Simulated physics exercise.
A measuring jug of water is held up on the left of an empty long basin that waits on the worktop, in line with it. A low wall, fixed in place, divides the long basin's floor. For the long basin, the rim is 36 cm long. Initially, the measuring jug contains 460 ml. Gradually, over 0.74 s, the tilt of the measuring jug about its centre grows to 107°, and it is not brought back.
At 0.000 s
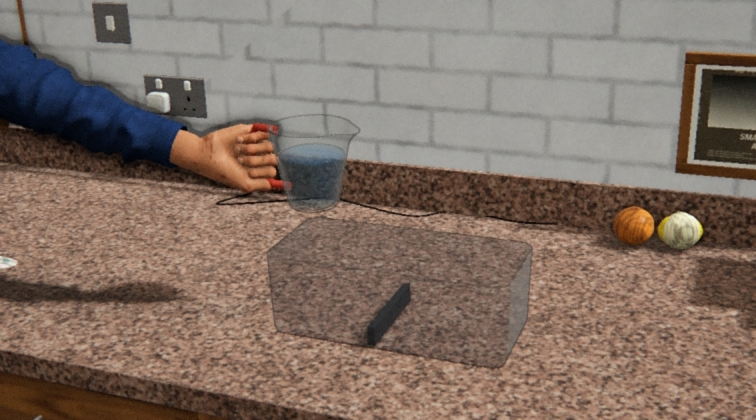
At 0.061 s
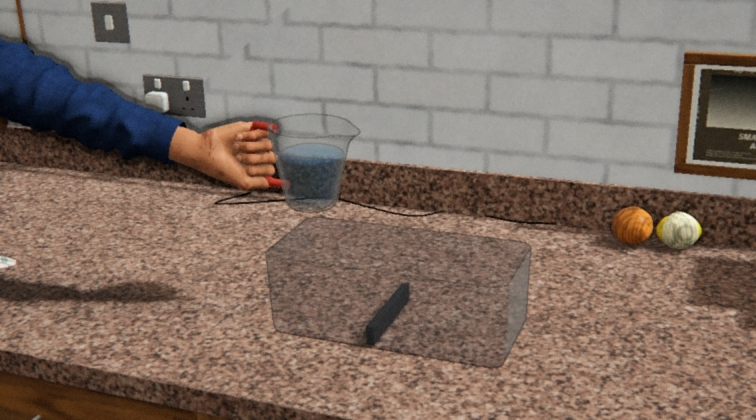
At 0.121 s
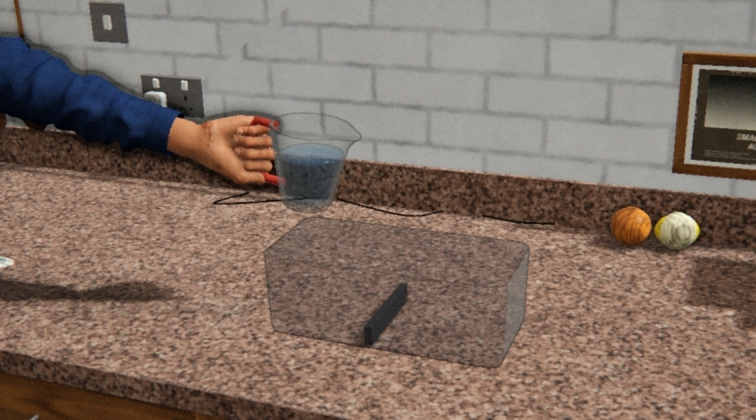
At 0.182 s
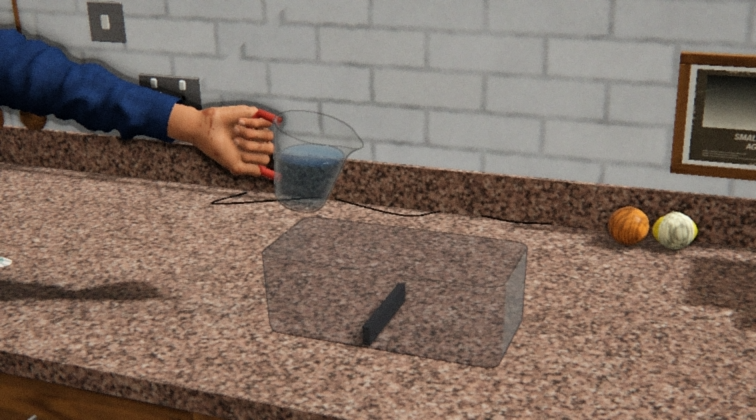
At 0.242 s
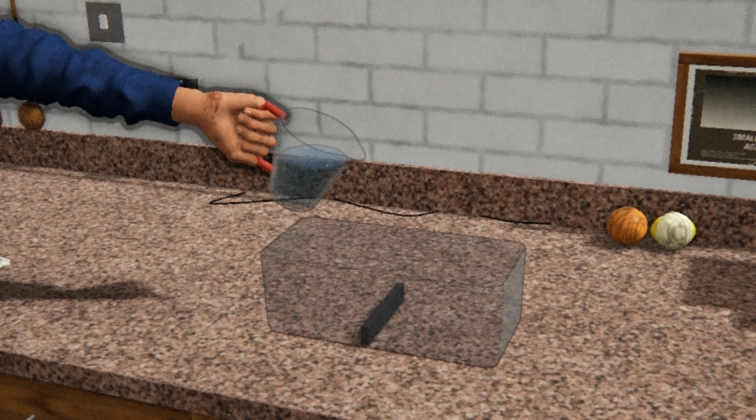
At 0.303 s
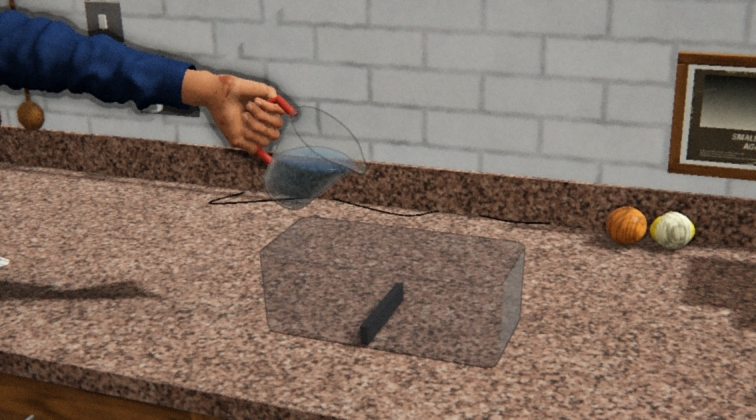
We see a hand in a blue sleeve holding a clear measuring jug of bluish water above a worktop, left of a long transparent basin with a low dark divider, then steadily tilting the jug rightward toward the empty basin.
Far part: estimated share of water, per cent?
55 per cent.
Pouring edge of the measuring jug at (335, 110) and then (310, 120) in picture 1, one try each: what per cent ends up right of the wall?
Try 1: Approx. 15 %; try 2: Approx. 10 %.
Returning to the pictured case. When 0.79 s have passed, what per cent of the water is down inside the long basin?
Around 90 parts in a hundred.
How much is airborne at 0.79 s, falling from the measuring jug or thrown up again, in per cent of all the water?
Around 5 percent of the liquid.
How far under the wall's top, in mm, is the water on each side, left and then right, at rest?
Near 22 mm for the left and near 22 mm for the right.
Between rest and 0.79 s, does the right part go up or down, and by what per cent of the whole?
The amount climbs by around 4.
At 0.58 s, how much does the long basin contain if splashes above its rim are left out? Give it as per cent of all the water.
26 %, roughly.
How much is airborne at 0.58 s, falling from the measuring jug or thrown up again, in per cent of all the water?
I'd say close to 22 per cent.
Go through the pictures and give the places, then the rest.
In the first picture, tilt 0°; pouring edge (359, 131); surface from (283, 149) to (344, 155); the long basin's rim runs from (288, 236) to (521, 267); the wall's top is at (390, 305).
In the second picture, tilt 2°; pouring edge (359, 133); surface from (282, 148) to (344, 155).
In the third picture, tilt 7°; pouring edge (361, 138); surface from (282, 148) to (343, 156).
In the fourth picture, tilt 15°; pouring edge (363, 147); surface from (281, 149) to (344, 157).
In the fifth picture, tilt 26°; pouring edge (365, 158); surface from (281, 151) to (347, 159).
In the sixth picture, tilt 38°; pouring edge (366, 172); surface from (277, 156) to (355, 164).
Then, 0.58 s in, the tilt is 96° and 52 per cent is still to pour, 8 is left of the wall and 18 right of it.
Then, 0.79 s in, the tilt is 107° and 6 per cent is still to pour, 38 is left of the wall and 51 right of it.
Then, 1.01 s in, the tilt is 107° and 0 per cent is still to pour, 45 is left of the wall and 55 right of it.
Then, 1.24 s in, the tilt is 107° and 0 per cent is still to pour, 44 is left of the wall and 55 right of it.
Finally, 44 per cent lies left of the wall, 55 right of it and 1 outside.
